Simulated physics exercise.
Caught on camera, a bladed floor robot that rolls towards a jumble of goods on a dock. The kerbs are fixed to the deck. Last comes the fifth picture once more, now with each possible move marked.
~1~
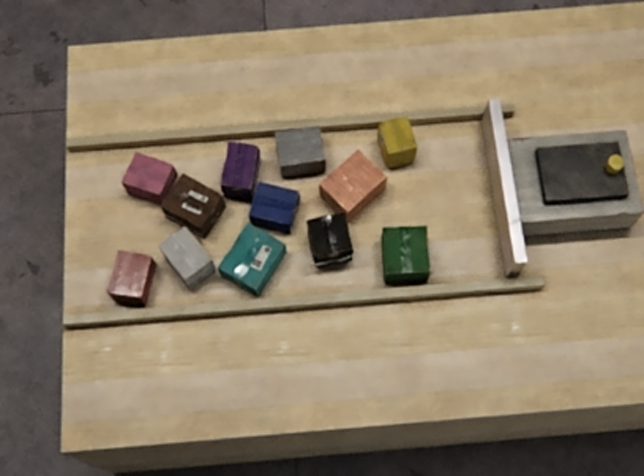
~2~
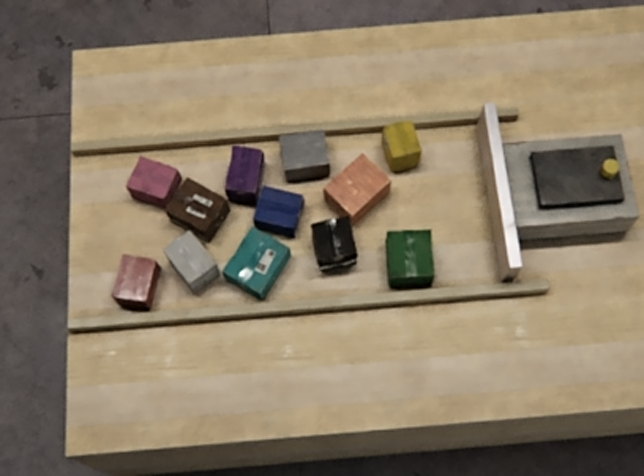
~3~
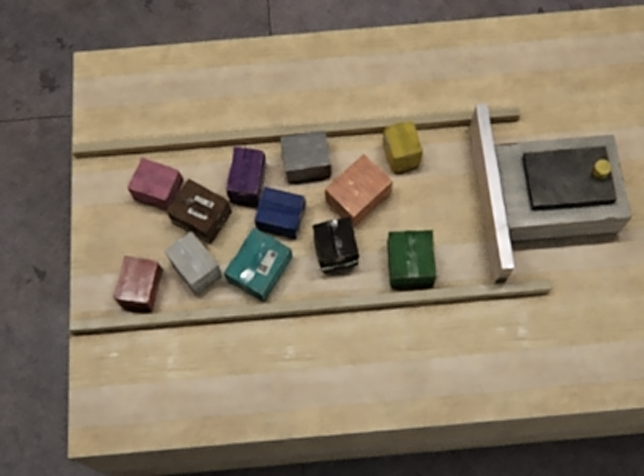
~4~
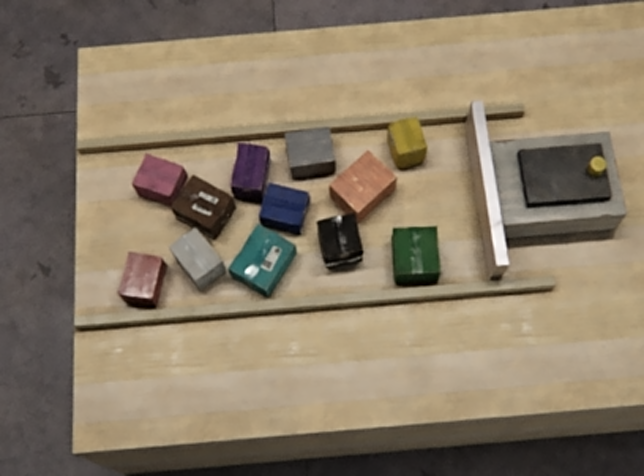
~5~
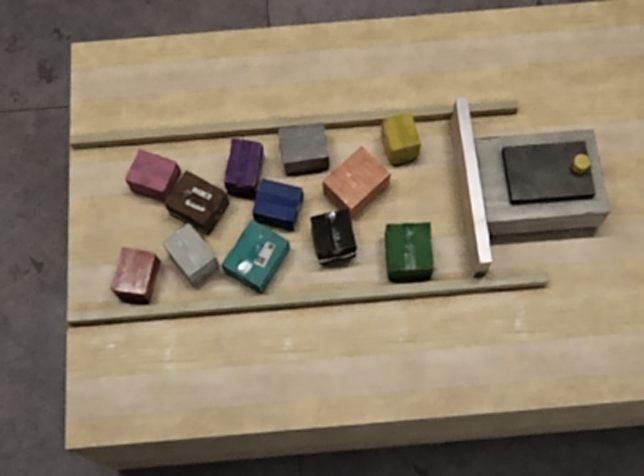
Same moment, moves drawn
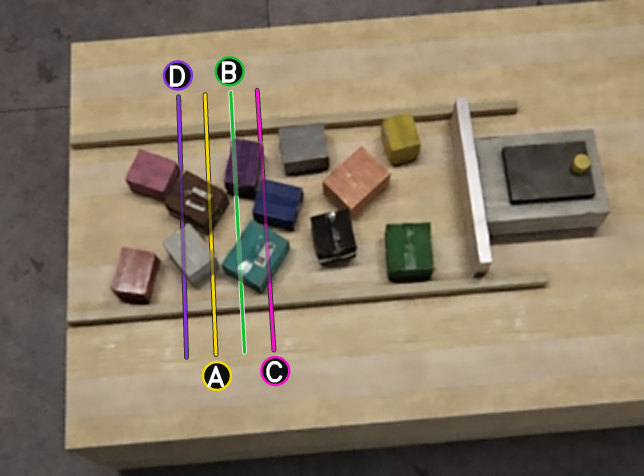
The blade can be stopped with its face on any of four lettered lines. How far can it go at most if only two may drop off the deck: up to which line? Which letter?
It should halt at A.
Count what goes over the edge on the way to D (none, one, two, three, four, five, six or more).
By then, three.
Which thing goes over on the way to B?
It is the red crate.
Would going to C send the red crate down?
By then, no.
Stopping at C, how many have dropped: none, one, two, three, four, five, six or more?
In all, none.
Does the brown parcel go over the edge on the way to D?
No.
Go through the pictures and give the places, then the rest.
In the first frame, robot (575, 172); black box (330, 240); orange crate (353, 186).
In the second frame, robot (571, 177); blue box (279, 212).
In the third frame, robot (562, 178); pink box (156, 184).
In the fourth frame, robot (558, 174); turquoise parcel (263, 261).
In the fifth frame, robot (542, 172); green box (409, 251); grey crate (304, 149); yellow parcel (400, 140).
On the copy, A at (210, 218); B at (237, 216); C at (265, 213); D at (182, 220).
On A. First, robot (446, 180); yellow parcel (349, 142); green box (354, 256).
Then, robot (352, 187); red crate (103, 278); white box (136, 260).
Finally, robot (278, 193); red crate over the edge; white box over the edge; two fallen.
By contrast, B is within the limit but short; C is within the limit but short; D drops three.
